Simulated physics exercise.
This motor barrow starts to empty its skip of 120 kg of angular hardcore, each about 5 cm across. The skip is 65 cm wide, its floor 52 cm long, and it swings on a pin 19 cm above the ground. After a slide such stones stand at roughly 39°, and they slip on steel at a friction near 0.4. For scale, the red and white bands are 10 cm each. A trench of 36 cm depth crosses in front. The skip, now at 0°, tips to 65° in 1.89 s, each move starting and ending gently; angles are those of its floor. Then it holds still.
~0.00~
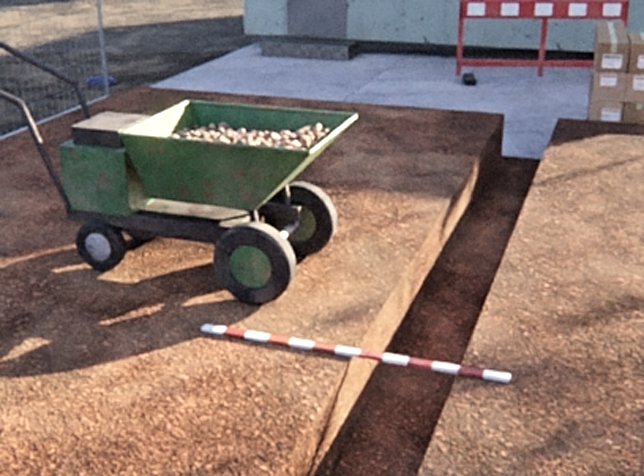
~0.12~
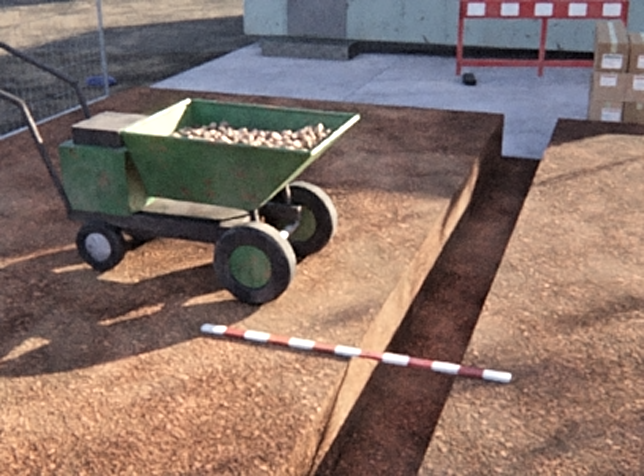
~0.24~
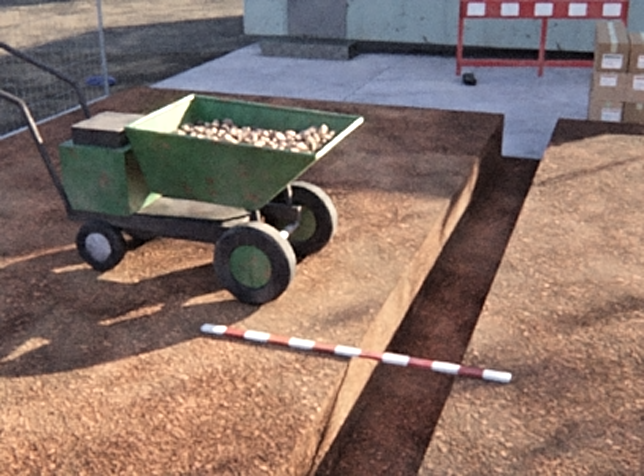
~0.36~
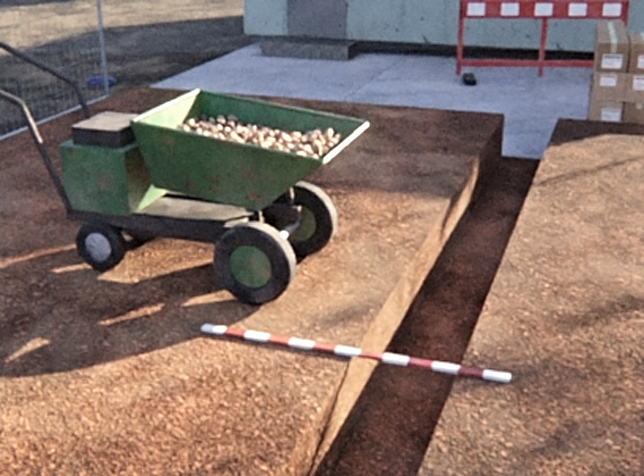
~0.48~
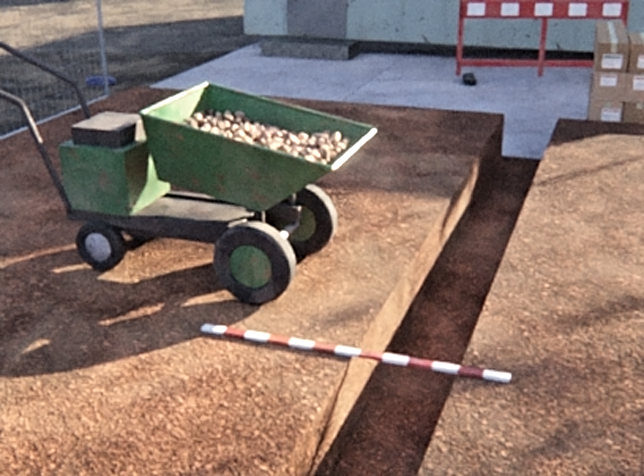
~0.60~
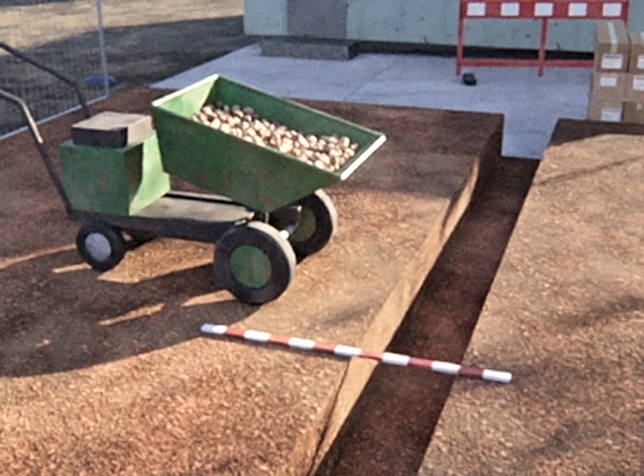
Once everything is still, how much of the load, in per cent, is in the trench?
About 84 per cent.
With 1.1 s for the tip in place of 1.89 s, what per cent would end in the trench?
In that case some 85 per cent.
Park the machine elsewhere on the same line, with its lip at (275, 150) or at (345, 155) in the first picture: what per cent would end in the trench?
Near 75 per cent from the first place, 80 from the second.
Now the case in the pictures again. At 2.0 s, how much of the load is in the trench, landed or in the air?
Some 15 per cent.
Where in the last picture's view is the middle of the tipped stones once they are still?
Their middle is at about (437, 354).
After 1.4 s the floor is at 55°; 100 % in the skip; the foremost stones are at (384, 234).
After 2.0 s the floor is at 65°; 85 % in the skip, 15 % in the trench; the foremost stones are at (447, 358).
After 2.3 s the floor is at 65°; 56 % in the skip, 44 % in the trench; the foremost stones are at (476, 358).
After 4.3 s the floor is at 65°; 16 % in the skip, 84 % in the trench; the foremost stones are at (469, 371).
